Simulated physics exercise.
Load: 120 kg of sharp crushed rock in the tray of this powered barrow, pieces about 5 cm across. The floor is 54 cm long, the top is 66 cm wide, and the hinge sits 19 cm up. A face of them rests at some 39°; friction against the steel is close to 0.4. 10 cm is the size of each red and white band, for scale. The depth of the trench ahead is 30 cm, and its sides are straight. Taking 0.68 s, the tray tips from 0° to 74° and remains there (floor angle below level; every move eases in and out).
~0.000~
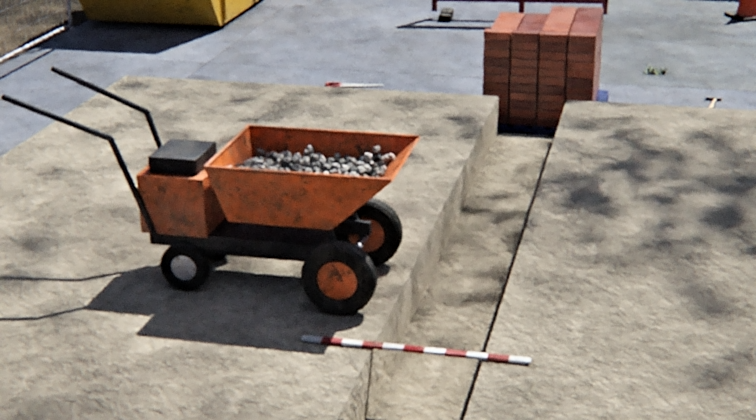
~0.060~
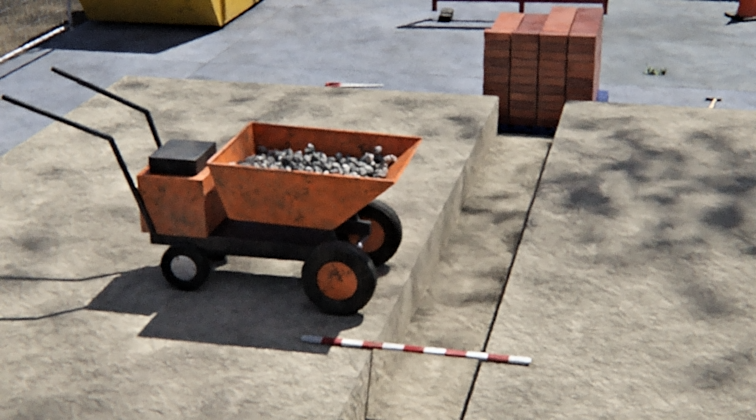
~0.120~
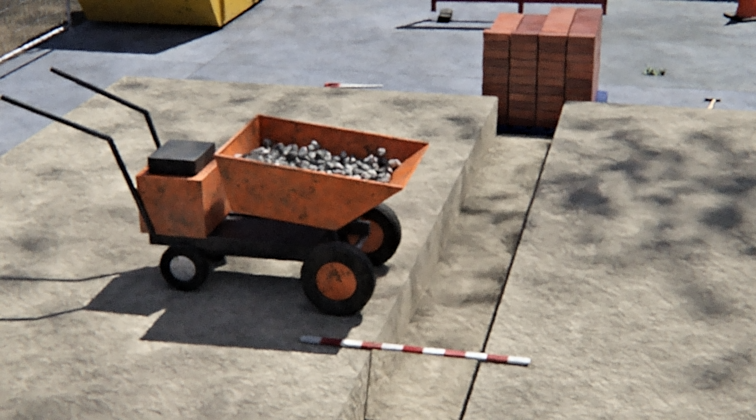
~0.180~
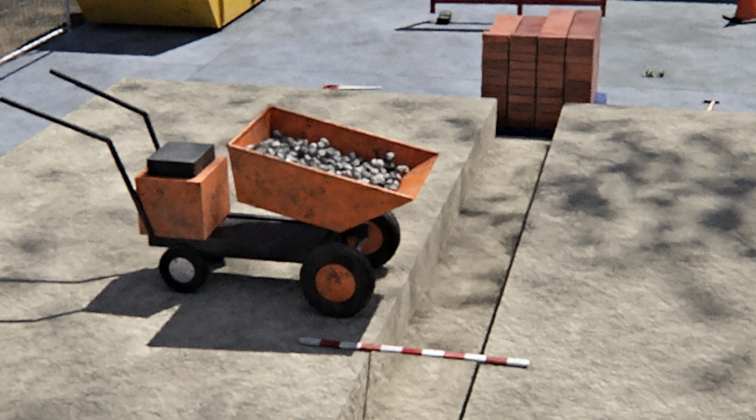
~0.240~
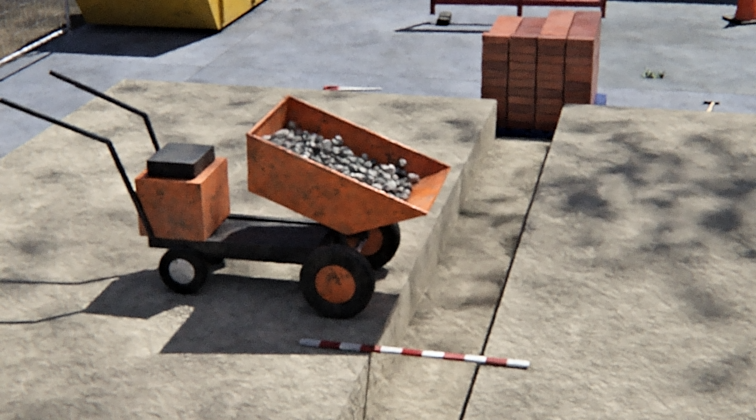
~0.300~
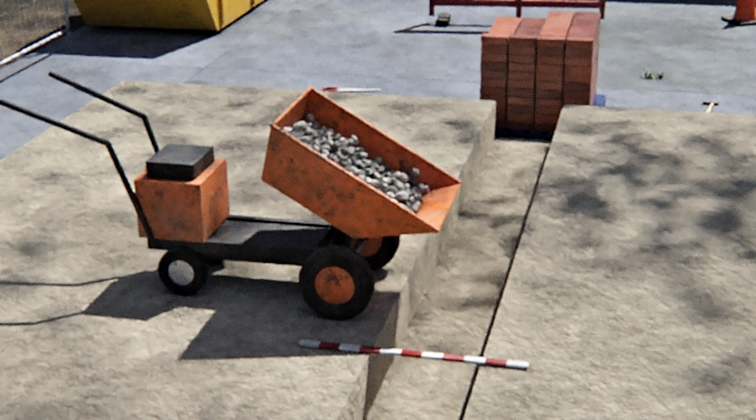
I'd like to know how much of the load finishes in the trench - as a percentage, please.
Somewhere near 58 per cent of it finishes in the trench.
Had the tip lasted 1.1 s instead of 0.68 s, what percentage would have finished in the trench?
About 70 percent, I'd say.
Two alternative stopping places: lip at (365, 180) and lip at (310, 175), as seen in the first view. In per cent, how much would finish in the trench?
Result: Close to 90 then close to 100 per cent.
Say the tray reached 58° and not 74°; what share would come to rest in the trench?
Roughly 35 percent.
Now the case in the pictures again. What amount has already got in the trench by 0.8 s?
Approx. 20 % of the load.
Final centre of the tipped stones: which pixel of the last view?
Somewhere near pixel (494, 332).
After 0.5 s the floor is at 62°; 100 % in the tray; the foremost stones are at (449, 258).
After 0.8 s the floor is at 74°; 72 % in the tray, 20 % in the trench, 8 % past the trench; the foremost stones are at (517, 310).
After 1.1 s the floor is at 74°; 8 % in the tray, 48 % in the trench, 44 % past the trench; the foremost stones are at (659, 316).
After 3.1 s the floor is at 74°; 0 % in the tray, 58 % in the trench, 42 % past the trench; the foremost stones are at (744, 319).
